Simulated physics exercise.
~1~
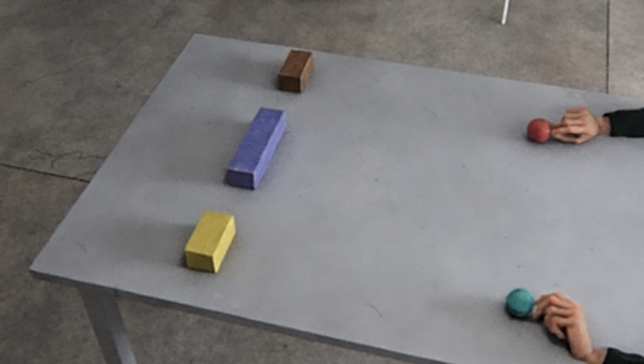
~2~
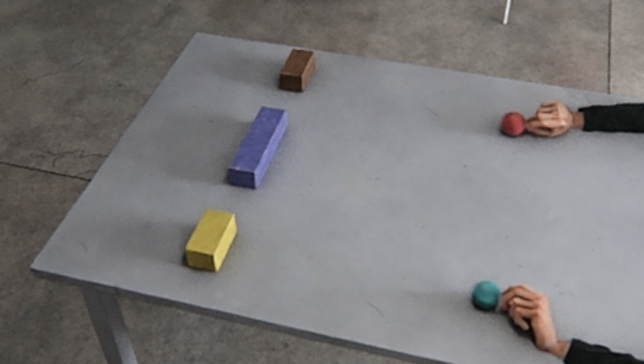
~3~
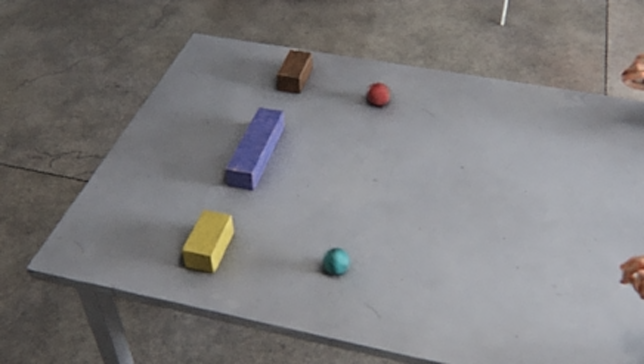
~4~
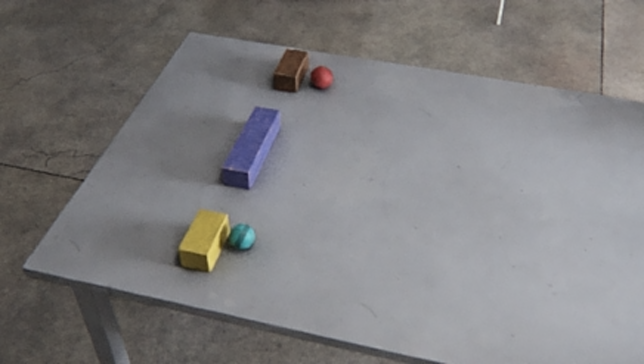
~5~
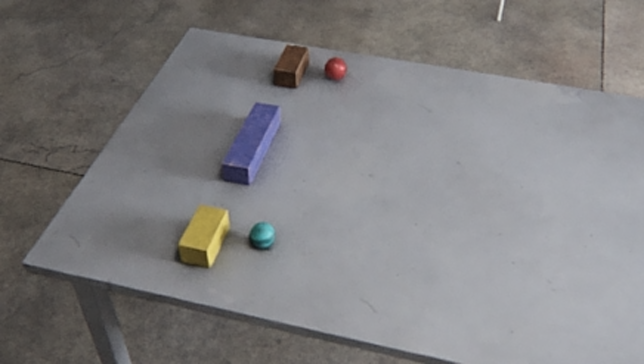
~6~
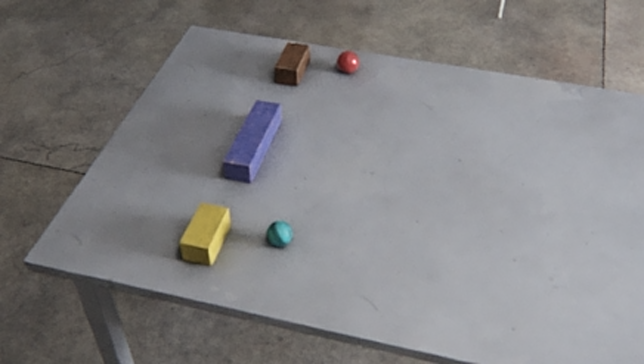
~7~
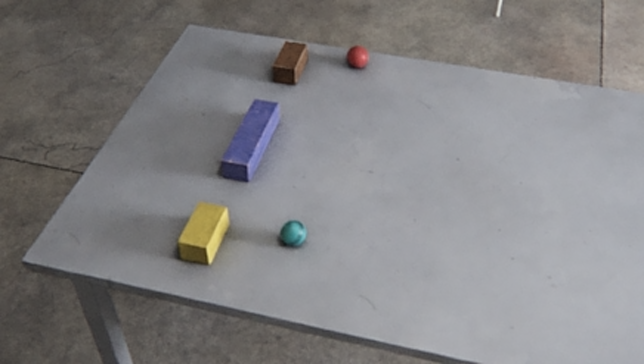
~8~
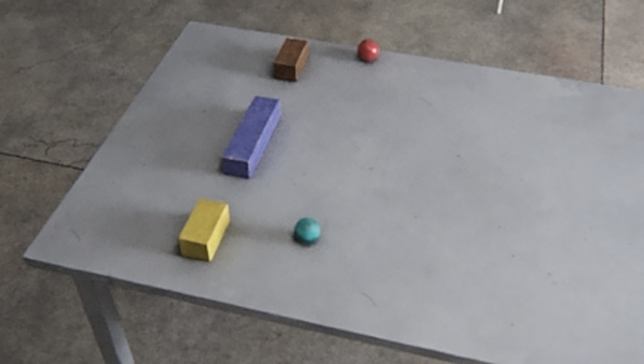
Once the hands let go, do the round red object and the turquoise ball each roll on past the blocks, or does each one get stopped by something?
Both get stopped. The round red object runs into the brown brick and the turquoise ball runs into the yellow block, and each bounces back to the right.
